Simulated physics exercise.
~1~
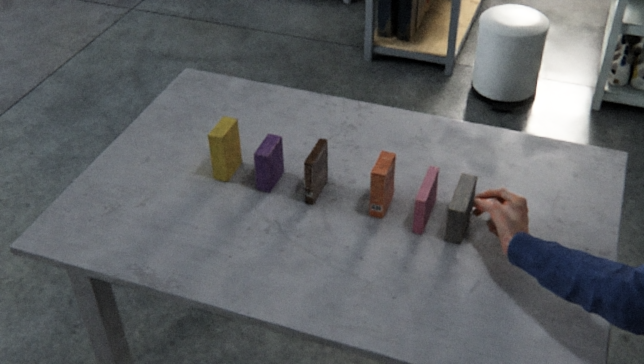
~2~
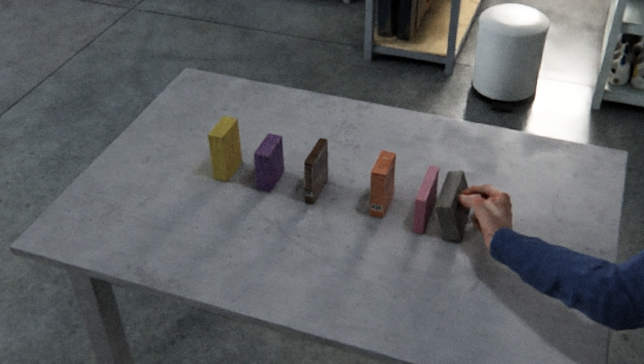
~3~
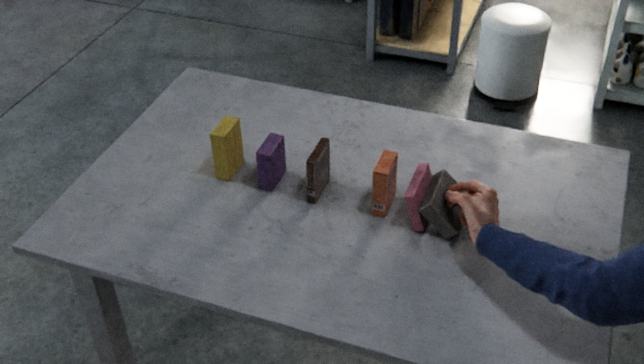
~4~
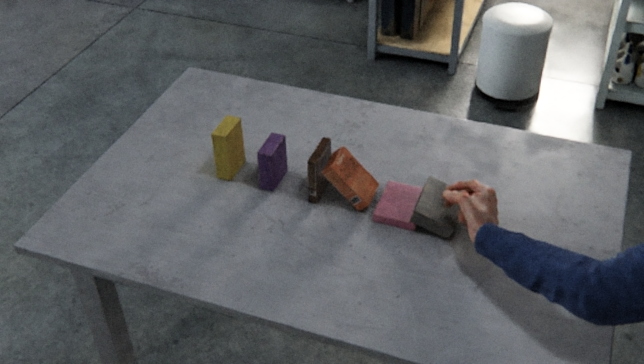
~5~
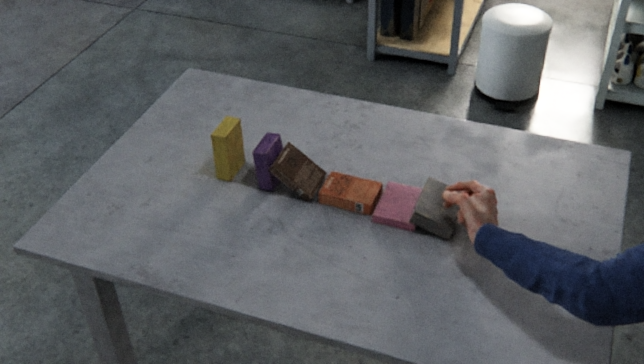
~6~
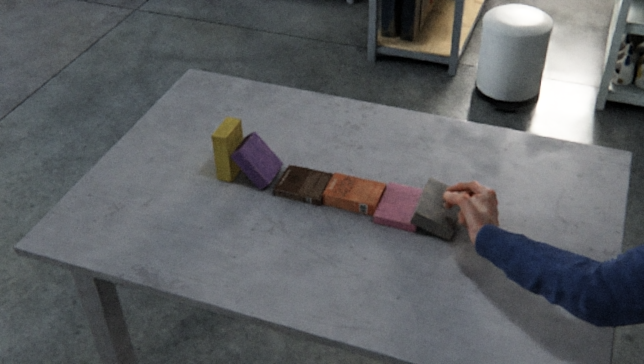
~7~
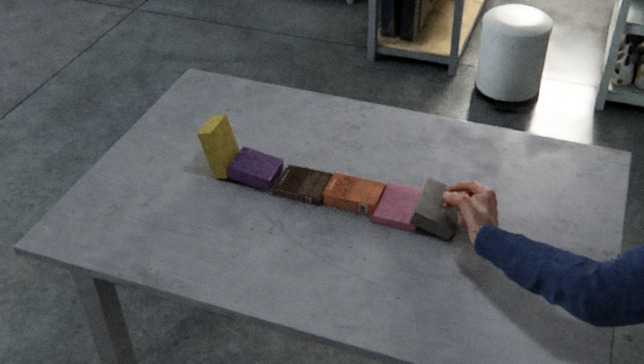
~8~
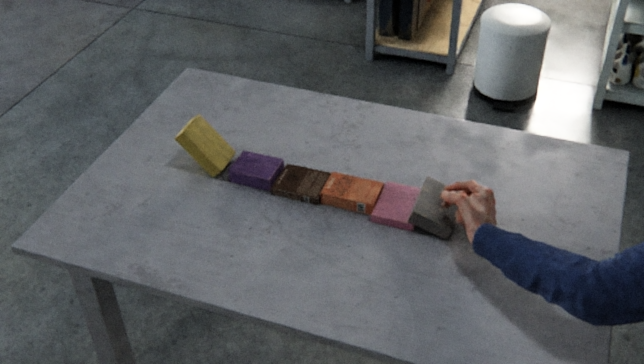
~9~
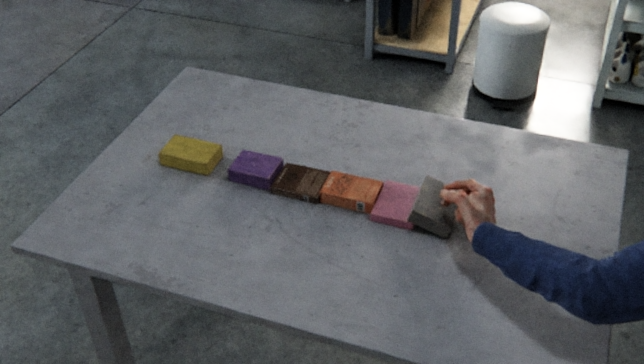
We see a hand tip a grey block leftward into a row of upright blocks on a table, toppling the pink, orange, brown, purple and yellow ones in turn. The hand stays at the tilted grey block while the others end up lying flat.
